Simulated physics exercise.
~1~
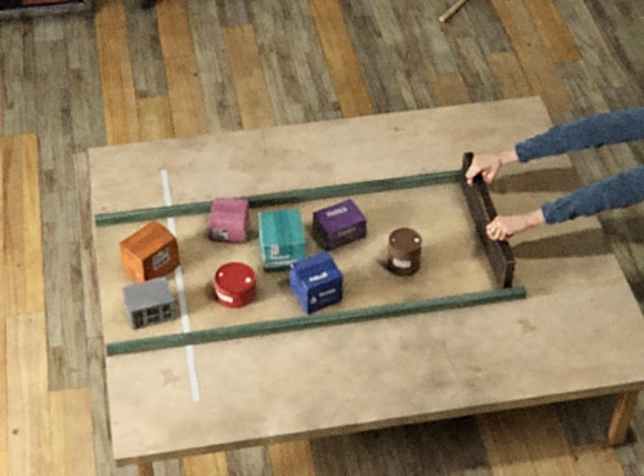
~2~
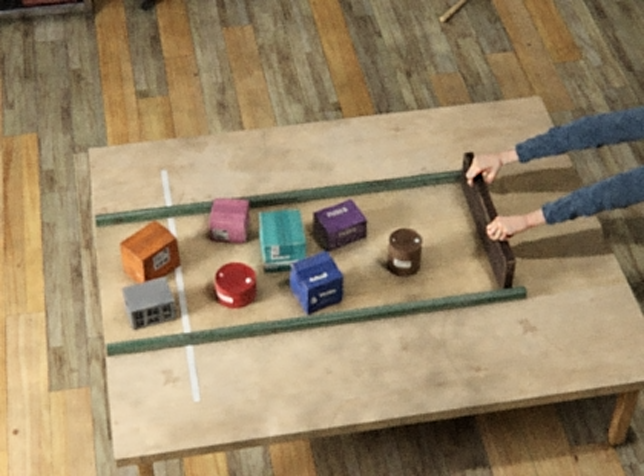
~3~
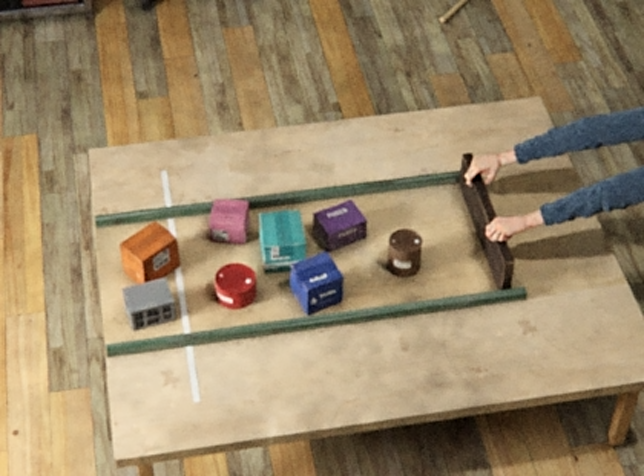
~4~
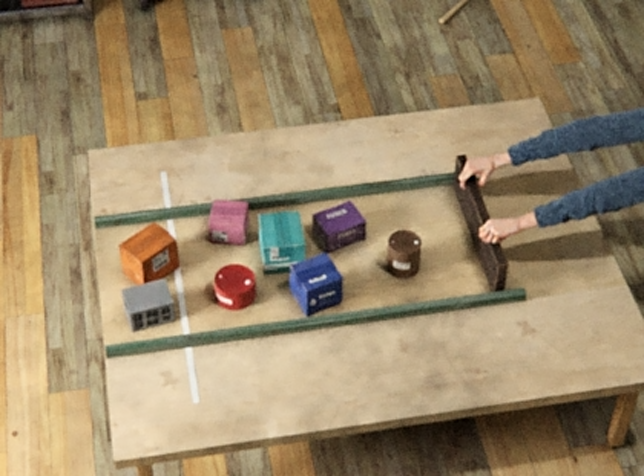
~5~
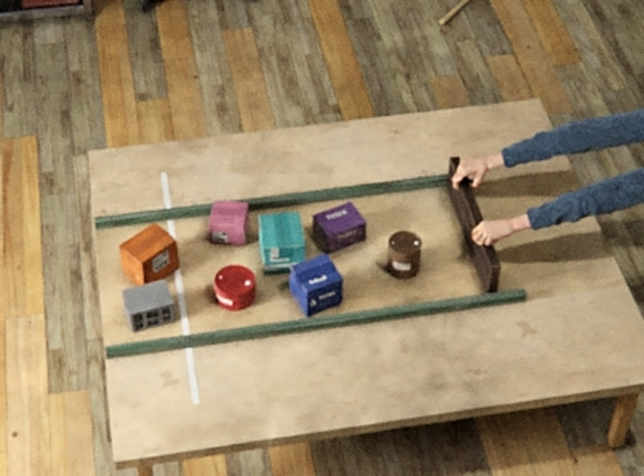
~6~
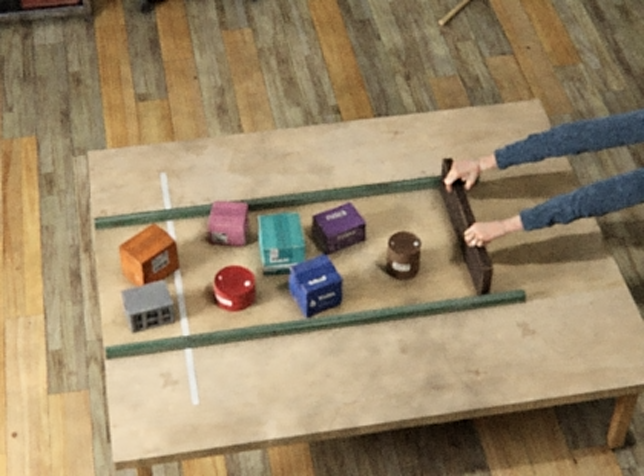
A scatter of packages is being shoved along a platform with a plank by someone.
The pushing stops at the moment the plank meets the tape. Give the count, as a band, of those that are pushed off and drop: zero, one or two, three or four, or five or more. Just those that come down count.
Those that drop number one or two.
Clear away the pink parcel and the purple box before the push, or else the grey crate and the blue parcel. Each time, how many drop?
2, then 1.
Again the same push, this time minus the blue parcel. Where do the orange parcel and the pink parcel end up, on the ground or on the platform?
The orange parcel? It winds up down. The pink parcel? It stays where it is.
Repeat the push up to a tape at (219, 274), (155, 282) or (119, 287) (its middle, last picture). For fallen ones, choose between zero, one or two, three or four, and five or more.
In the order of the places given: None at all; 3 or 4; five or more.
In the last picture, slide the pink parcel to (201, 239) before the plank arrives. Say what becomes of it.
Result: It stays aboard.
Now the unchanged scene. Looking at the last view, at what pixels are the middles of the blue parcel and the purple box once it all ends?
They come to rest around (164, 316) and (152, 246).
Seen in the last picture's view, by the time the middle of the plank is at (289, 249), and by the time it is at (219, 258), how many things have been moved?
Moved so far: 6, later 8.
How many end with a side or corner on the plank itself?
The number is 3.
A little later, none off yet; grey crate at rest near (148, 307); orange parcel at rest near (149, 257); red canister at rest near (235, 288).
Next, none off yet; grey crate at rest near (148, 307); orange parcel at rest near (149, 257); red canister shifted a little near (227, 296).
Later still, none off yet; grey crate shifted a little near (133, 308); orange parcel shifted a little near (137, 256); red canister shifted about its own width near (176, 312).
When it is over, the number that fall off is one or two; down, orange parcel and grey crate.
